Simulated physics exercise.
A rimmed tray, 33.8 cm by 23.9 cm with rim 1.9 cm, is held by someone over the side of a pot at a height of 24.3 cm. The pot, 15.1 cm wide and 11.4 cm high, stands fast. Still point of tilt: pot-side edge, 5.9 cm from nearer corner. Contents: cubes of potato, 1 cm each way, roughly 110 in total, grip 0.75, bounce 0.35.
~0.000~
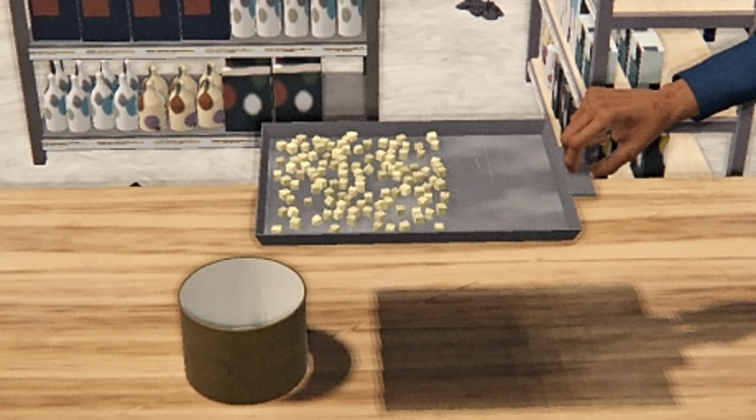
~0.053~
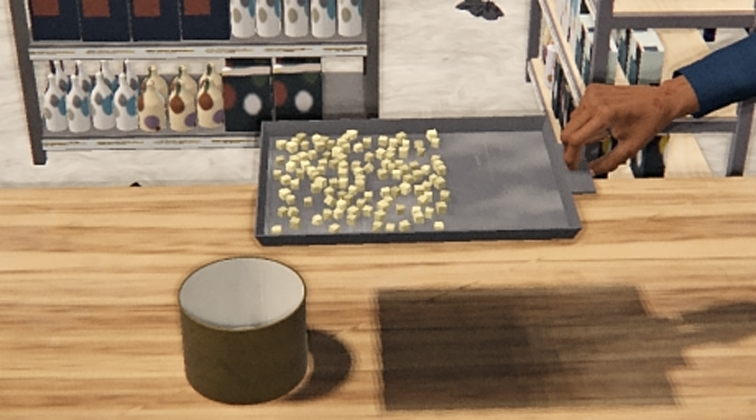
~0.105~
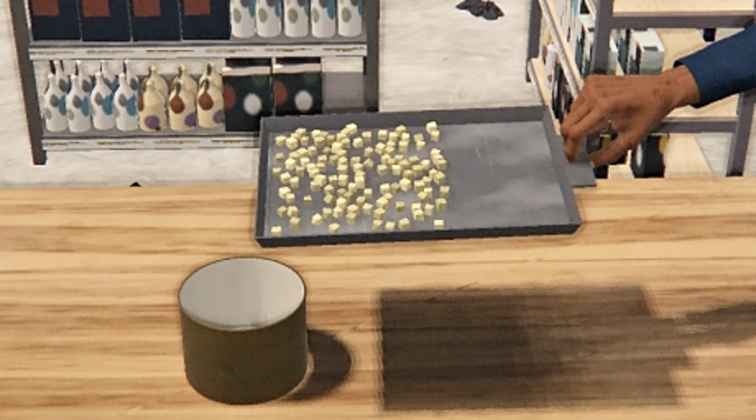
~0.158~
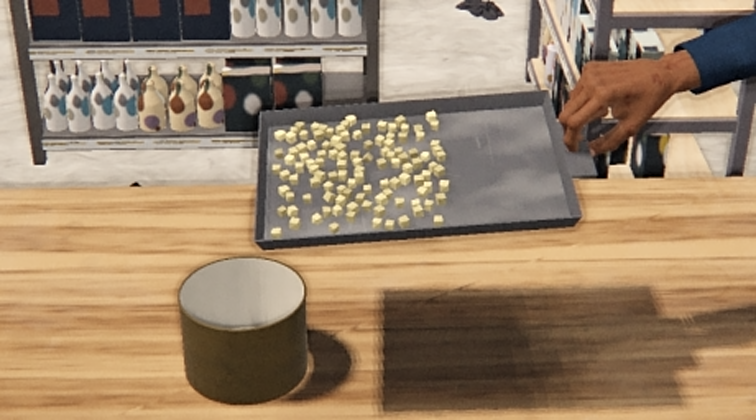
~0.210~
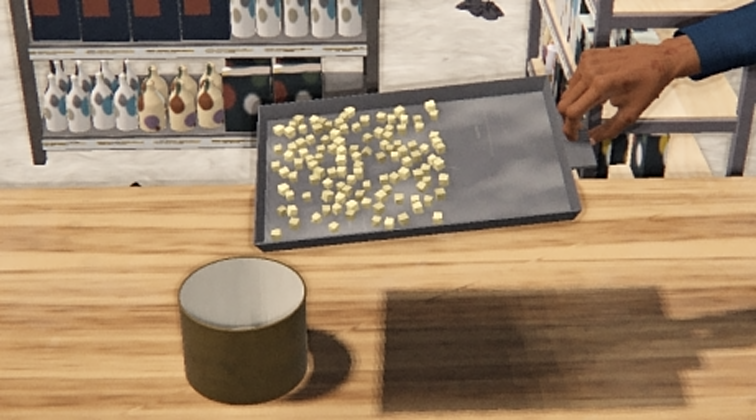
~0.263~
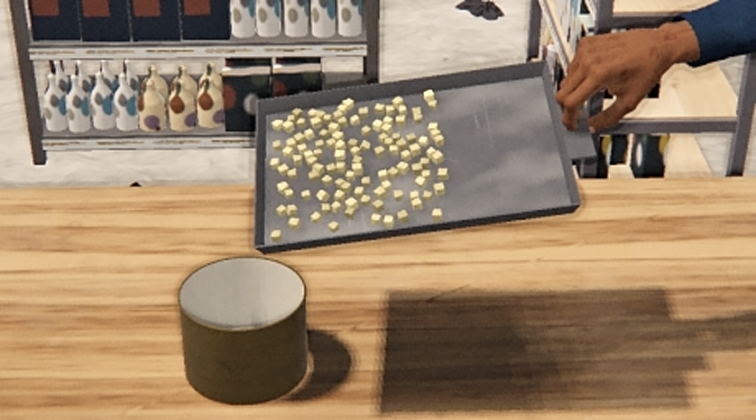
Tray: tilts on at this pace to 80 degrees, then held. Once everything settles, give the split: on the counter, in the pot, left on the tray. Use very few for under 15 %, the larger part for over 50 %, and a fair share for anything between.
Counter: The larger part, pot: Very few, tray: Very few.
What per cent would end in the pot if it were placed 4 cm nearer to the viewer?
I'd say some 35 per cent would end up there.
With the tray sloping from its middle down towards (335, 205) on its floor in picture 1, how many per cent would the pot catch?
My best guess is some 30 per cent.
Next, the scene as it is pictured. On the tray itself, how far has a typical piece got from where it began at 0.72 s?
5 cm.
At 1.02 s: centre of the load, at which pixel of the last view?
(272, 254), roughly.
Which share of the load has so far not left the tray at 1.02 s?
About 65 per cent.
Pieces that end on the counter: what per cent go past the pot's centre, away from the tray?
Around 50 per cent, give or take.
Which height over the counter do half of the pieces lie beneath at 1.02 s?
Roughly 24 centimetres, more or less.
After 0.72 s, tilt 46 degrees; the tray holds 100 %, the pot 0 %.
Then, at 1.02 s, tilt 67 degrees; the tray holds 65 %, the pot 0 %.
After 1.42 s, tilt 80 degrees; the tray holds 30 %, the pot 0 %.
In the end, at 3.1 s, counter 95 %, pot 0 %, tray 5 %.
